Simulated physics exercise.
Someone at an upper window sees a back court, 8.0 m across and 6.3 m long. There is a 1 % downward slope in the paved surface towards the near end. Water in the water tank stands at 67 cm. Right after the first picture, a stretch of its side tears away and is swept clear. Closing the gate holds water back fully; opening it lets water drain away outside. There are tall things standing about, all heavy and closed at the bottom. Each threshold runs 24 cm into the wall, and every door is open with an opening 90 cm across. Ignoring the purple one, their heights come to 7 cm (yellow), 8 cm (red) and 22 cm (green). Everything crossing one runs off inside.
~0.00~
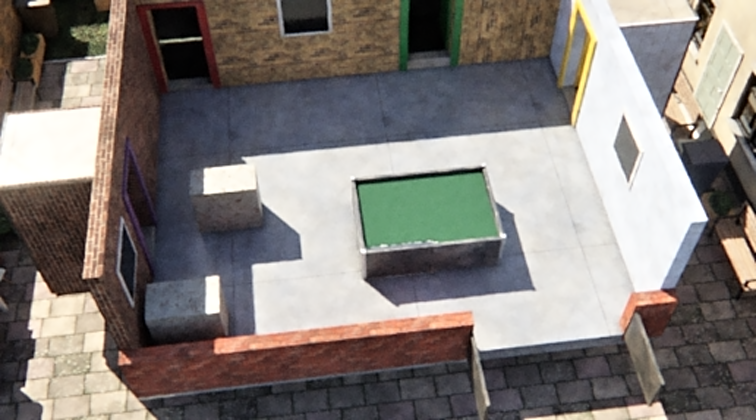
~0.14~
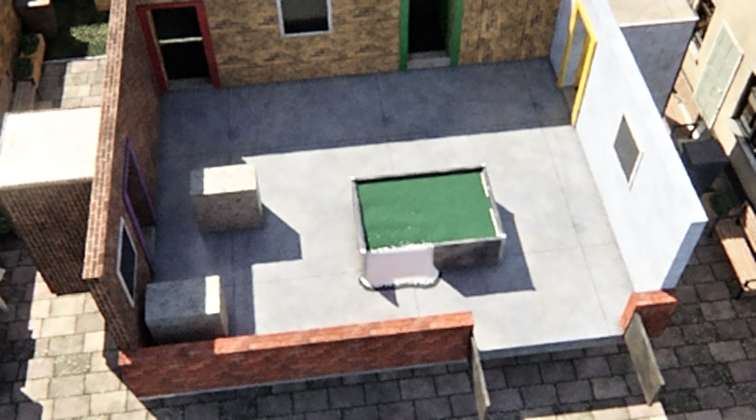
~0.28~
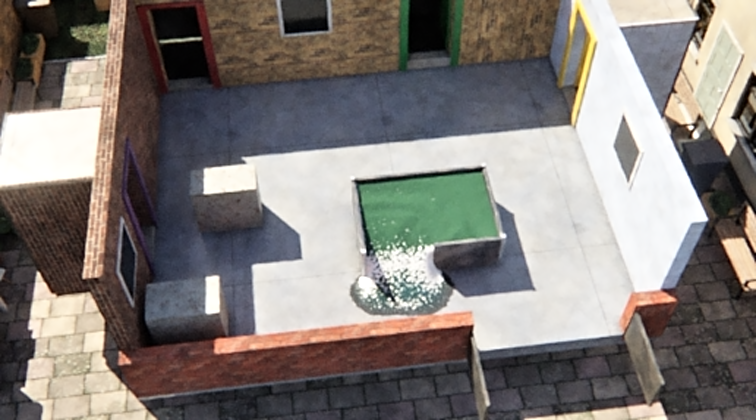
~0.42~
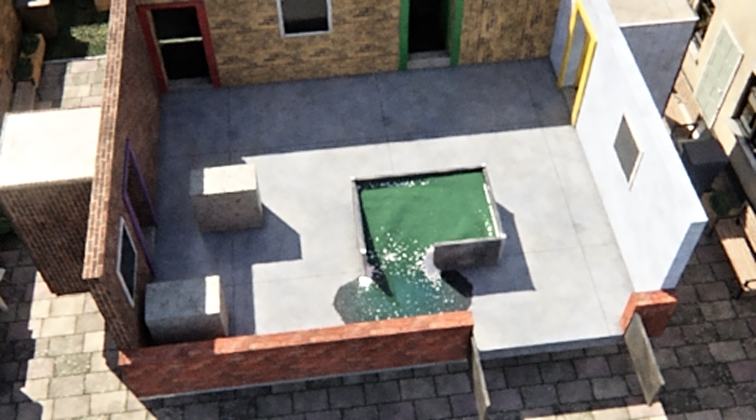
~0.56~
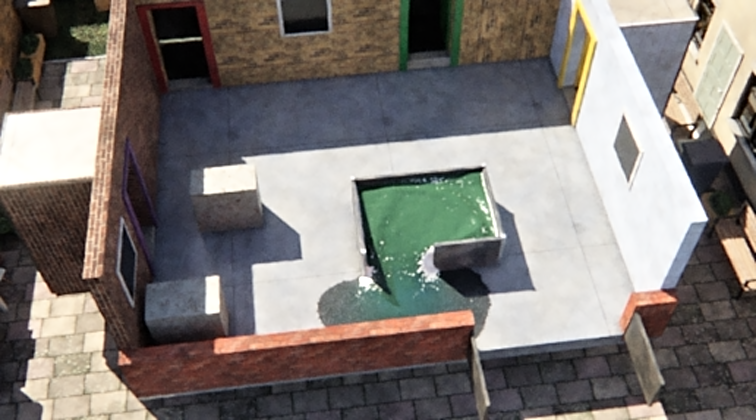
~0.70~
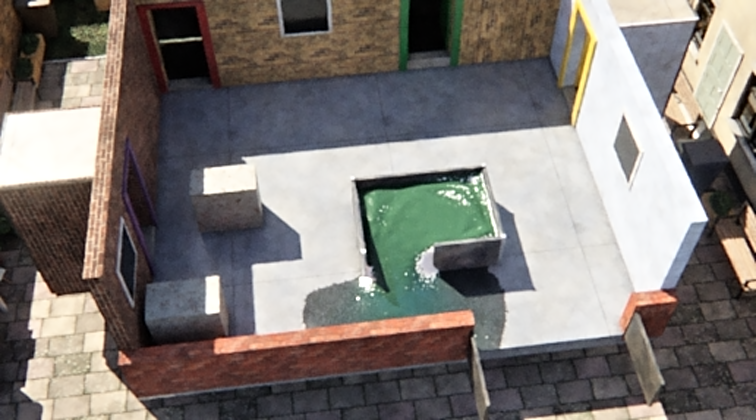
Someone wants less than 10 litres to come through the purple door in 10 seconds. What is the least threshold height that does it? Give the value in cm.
It needs to be around 12.5 cm high.
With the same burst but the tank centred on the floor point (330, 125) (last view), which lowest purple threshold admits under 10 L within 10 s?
A height near 8.0 cm.
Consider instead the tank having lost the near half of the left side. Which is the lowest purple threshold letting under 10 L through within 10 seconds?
Some 23 cm.
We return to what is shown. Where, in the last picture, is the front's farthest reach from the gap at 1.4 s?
Near (220, 367).
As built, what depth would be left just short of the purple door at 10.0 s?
About 7.0 cm.
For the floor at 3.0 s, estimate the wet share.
35 %.
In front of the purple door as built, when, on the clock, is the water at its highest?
Peak: Close to 6.0 s.
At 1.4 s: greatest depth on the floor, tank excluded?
Up to some 48 centimetres, I'd say.
After 1.4 s water covers 10 % of the floor, deepest (48 cm) near (401, 346); it has not reached the purple door.
After 3.0 s water covers 35 % of the floor, deepest (36 cm) near (150, 375); 6 cm at the purple door, 0 litres in over its 9 cm threshold.
After 10.0 s water covers 95 % of the floor, deepest (10 cm) near (231, 366); 7 cm at the purple door, 29 litres in over its 9 cm threshold.
At the purple door as built, the water arrived by 2.8 s and peaked near 13 cm at 5.8 s.
With a threshold of 11.5 cm, 14 litres would have come in within the 10 s; with 13.5 cm, 7 litres. So under 10 litres takes about 12.5 cm.
